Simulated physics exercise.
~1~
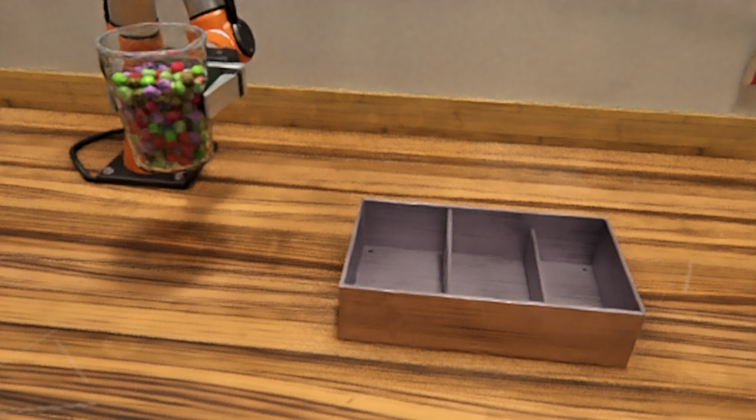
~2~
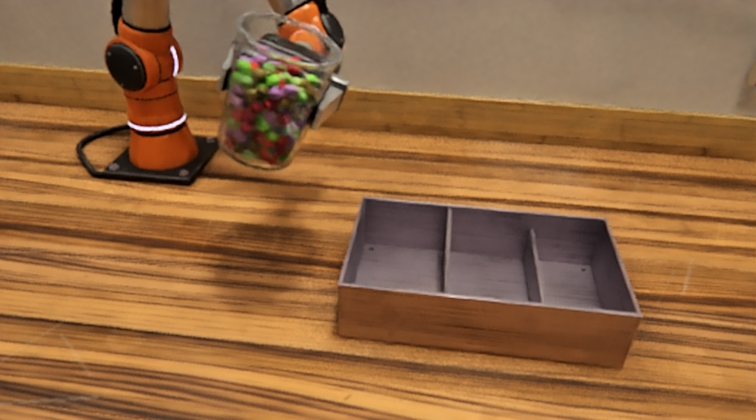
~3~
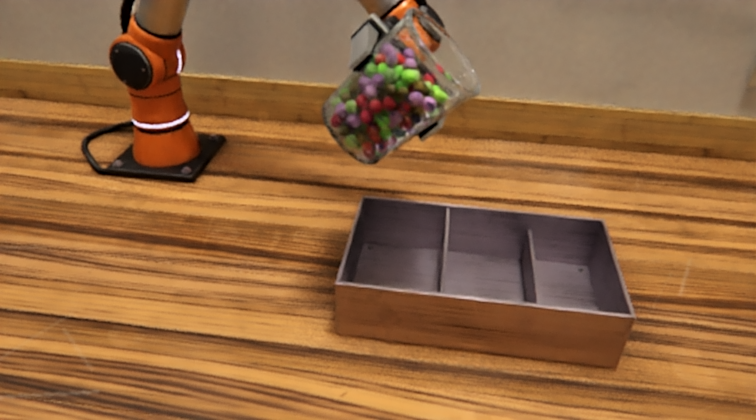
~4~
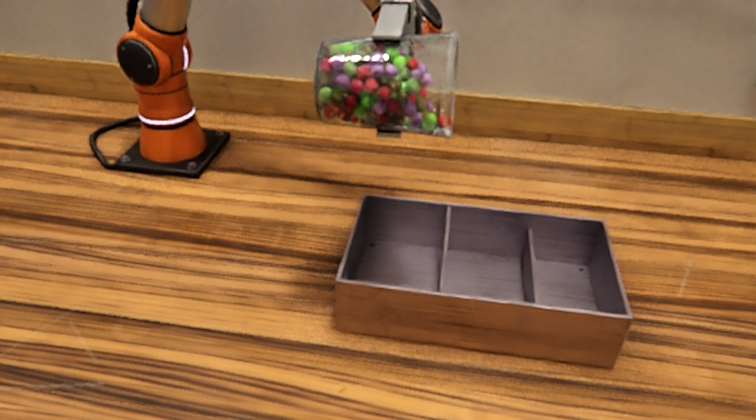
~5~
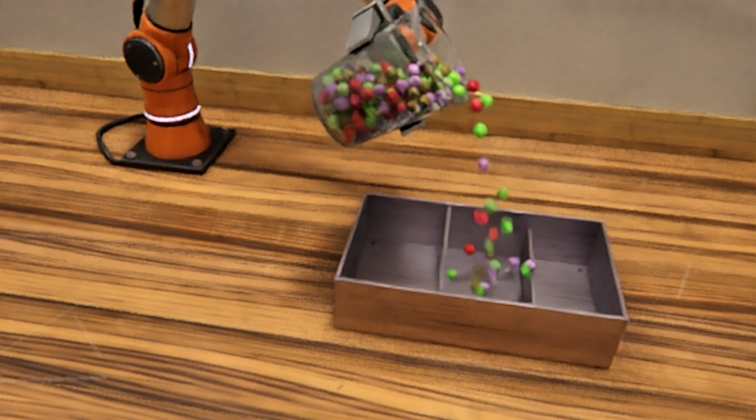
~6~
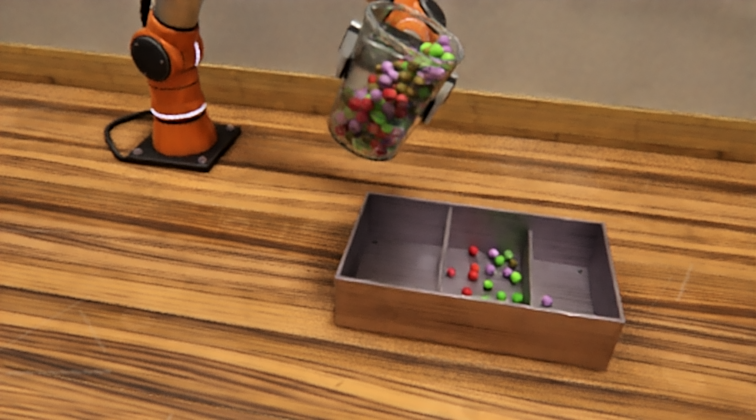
A robot arm carries a clear beaker right, tips colourful sweets into a divided box, then tilts it back.
